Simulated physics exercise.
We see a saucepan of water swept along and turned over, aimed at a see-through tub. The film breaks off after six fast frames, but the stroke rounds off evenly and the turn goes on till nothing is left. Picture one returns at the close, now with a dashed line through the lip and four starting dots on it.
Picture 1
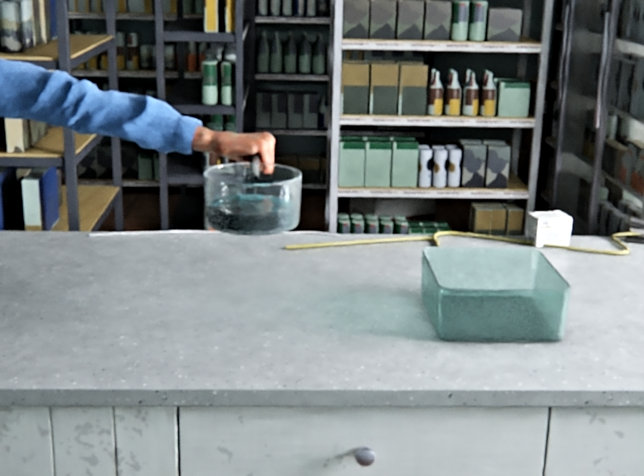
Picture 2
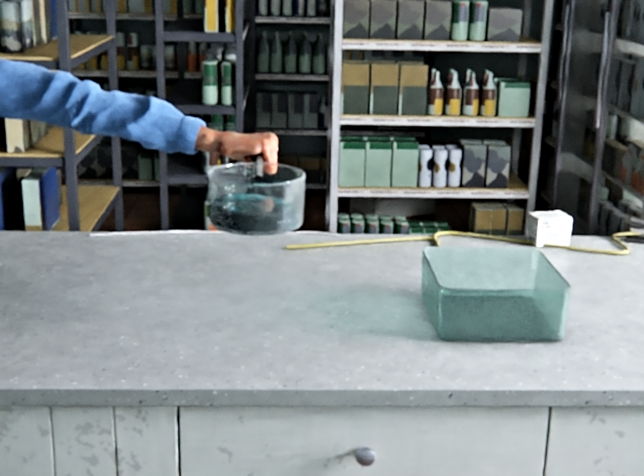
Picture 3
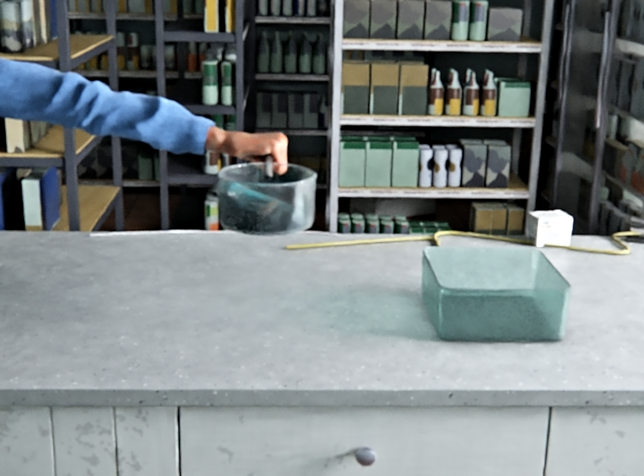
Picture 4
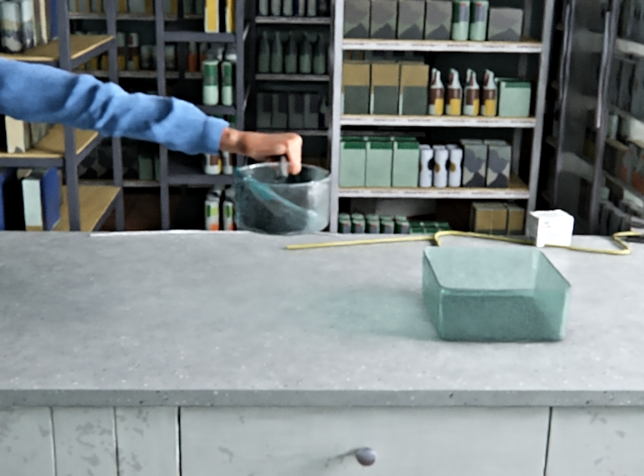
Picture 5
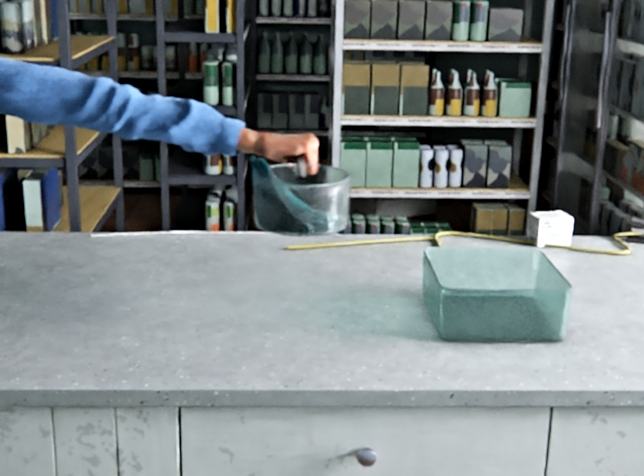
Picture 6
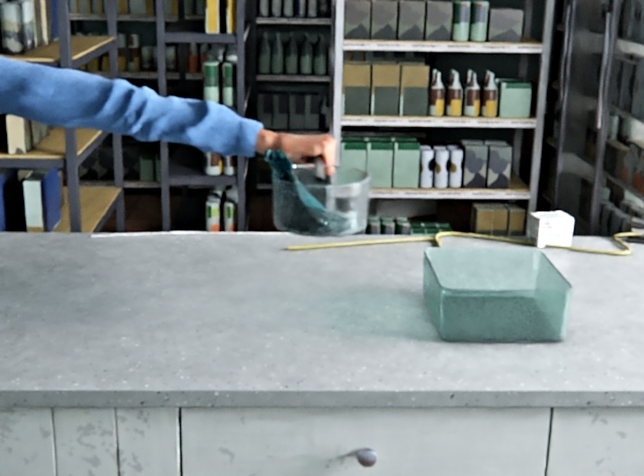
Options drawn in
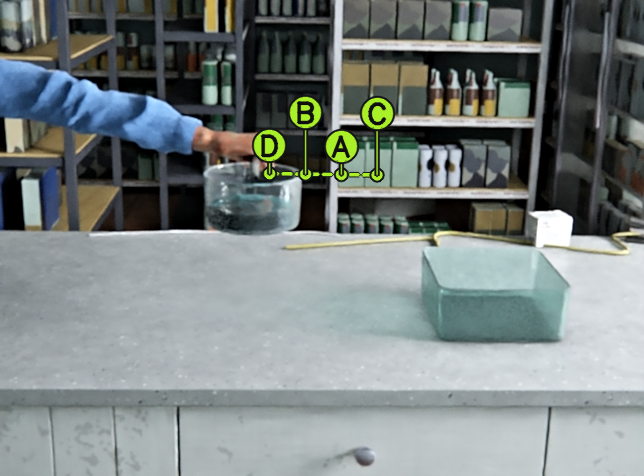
A blue-sleeved arm carries a clear pot right, then water sloshes over its left rim.
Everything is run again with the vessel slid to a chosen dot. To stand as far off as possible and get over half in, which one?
Go for A.
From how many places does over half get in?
Two of them.
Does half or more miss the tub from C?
No, not at all.
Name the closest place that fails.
B.
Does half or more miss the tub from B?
Yes, that goes wrong.
On the marked copy, A at (341, 174); B at (305, 174); C at (377, 175); D at (269, 173).
With A, about 88 % lands in the tub, 9 % falls short and 4 % goes beside or beyond.
With B, about 17 % lands in the tub, 79 % falls short and 3 % goes beside or beyond.
With C, about 90 % lands in the tub, 4 % falls short and 6 % goes beside or beyond.
With D, about 5 % lands in the tub, 94 % falls short.
